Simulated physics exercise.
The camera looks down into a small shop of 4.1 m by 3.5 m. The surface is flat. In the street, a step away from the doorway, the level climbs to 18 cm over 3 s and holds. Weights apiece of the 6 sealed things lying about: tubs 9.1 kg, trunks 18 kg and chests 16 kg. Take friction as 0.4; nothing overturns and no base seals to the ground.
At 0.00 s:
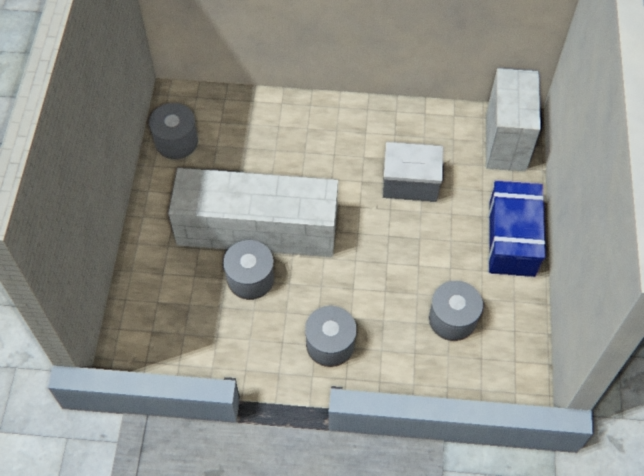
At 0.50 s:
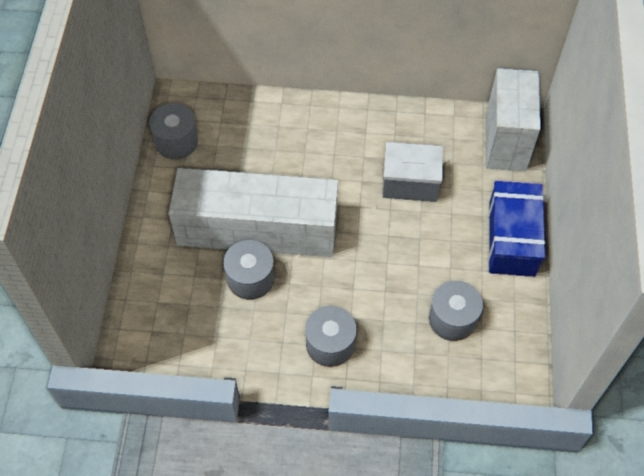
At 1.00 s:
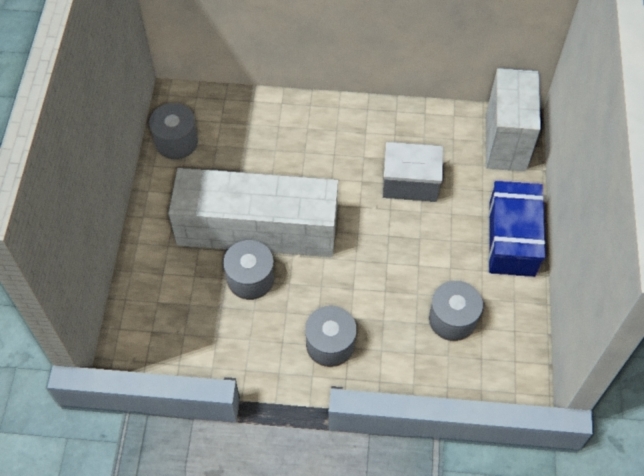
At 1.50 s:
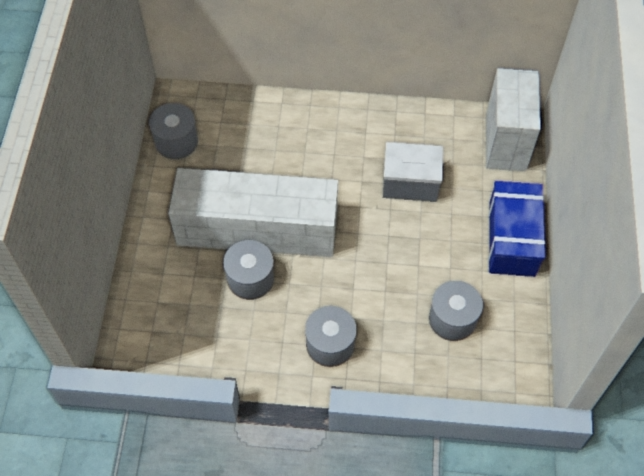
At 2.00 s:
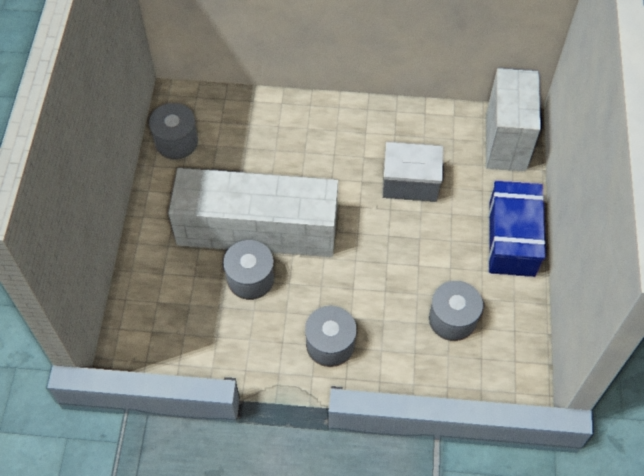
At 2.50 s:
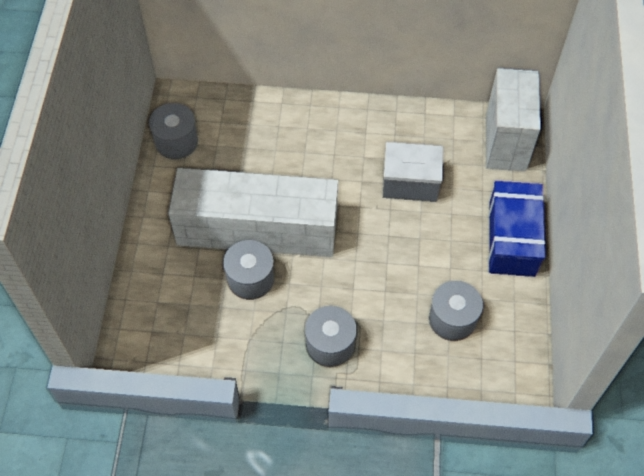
In the video, a high view shows a small walled room holding grey cylinders, pale blocks and a blue trunk, all staying still, while water spreads over the paving outside, then passes through the doorway onto the tiled floor.
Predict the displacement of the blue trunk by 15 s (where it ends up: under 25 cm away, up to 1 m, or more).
The blue trunk travels far.
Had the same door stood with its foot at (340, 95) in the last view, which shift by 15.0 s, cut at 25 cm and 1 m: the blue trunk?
Then the blue trunk moves a short way.
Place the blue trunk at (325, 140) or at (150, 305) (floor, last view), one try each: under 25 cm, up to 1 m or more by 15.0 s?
In that order: It is nudged along; it is nudged along.
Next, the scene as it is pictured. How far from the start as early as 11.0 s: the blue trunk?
Roughly 40 cm by then.
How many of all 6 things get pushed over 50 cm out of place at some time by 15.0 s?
I count 4.
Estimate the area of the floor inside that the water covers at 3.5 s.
Some 2.5 m2.
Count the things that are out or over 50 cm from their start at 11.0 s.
By then 2.
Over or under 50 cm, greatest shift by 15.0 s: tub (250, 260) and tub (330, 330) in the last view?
In turn: More, over.
After 3.5 s the blue trunk is near (519, 218), 0.0 m from its start, aground; 0 afloat.
After 6.8 s the blue trunk is near (519, 218), 0.0 m from its start, aground; 2 afloat.
After 11.0 s the blue trunk is near (533, 250), 0.4 m from its start, afloat; 2 afloat.
After 15.0 s the blue trunk is near (418, 339), 1.6 m from its start, afloat; 5 afloat.
